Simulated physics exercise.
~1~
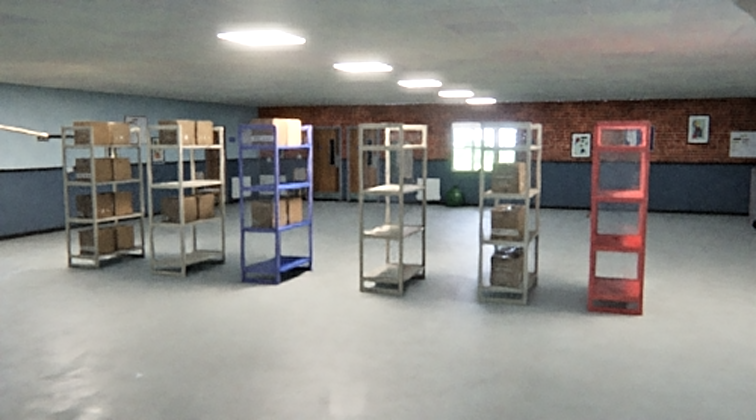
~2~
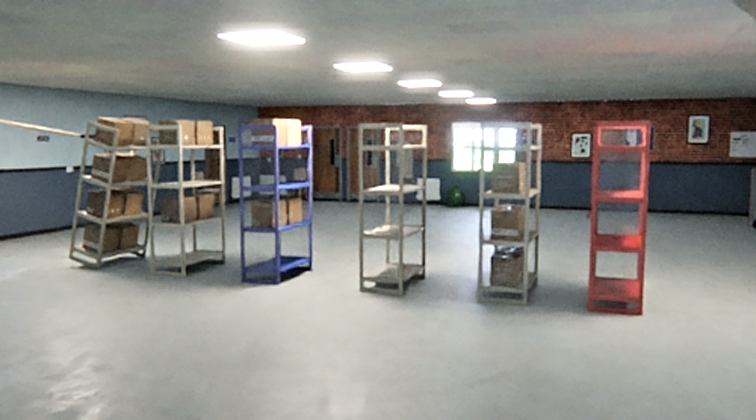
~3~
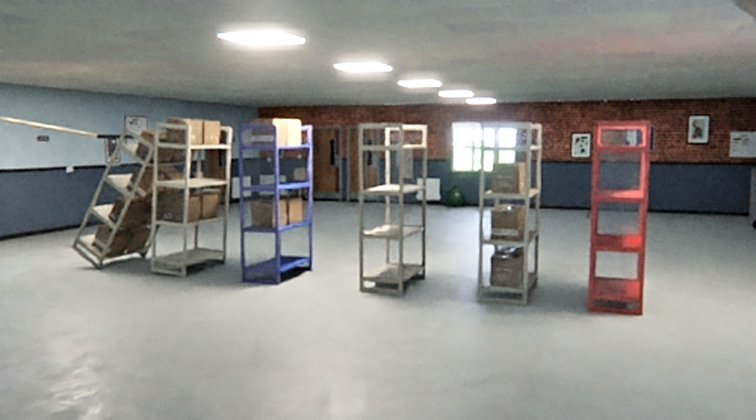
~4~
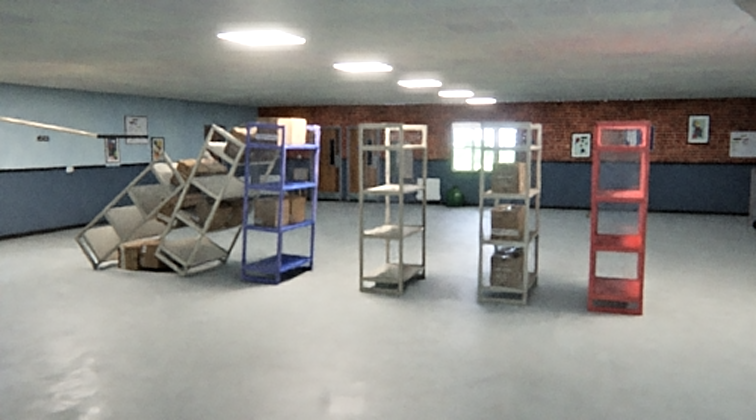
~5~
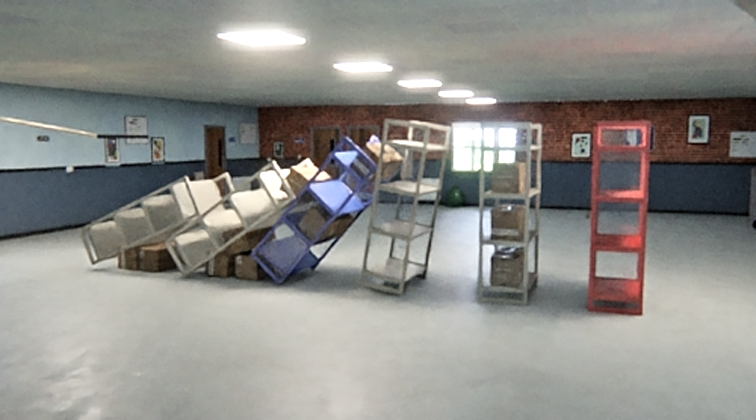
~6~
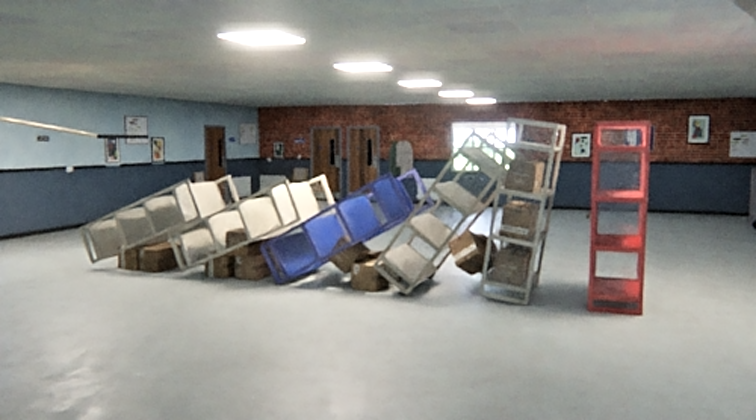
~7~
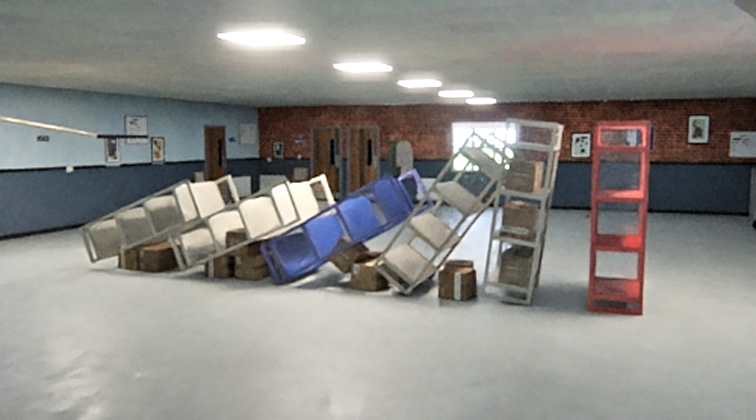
At the start, six tall shelving units stand in a row, several loaded with brown boxes, while a thin pole reaches in from the left toward the first. The pole moves right and the first unit tips to the right into the second, which topples in turn toward the blue one. Boxes spill onto the floor as the blue unit falls against the fourth, knocking that over as well. The fourth comes to rest propped against the fifth, which leans slightly but stays up. At the end, four units lie slanted in a chain among scattered boxes, and the red one stands untouched.
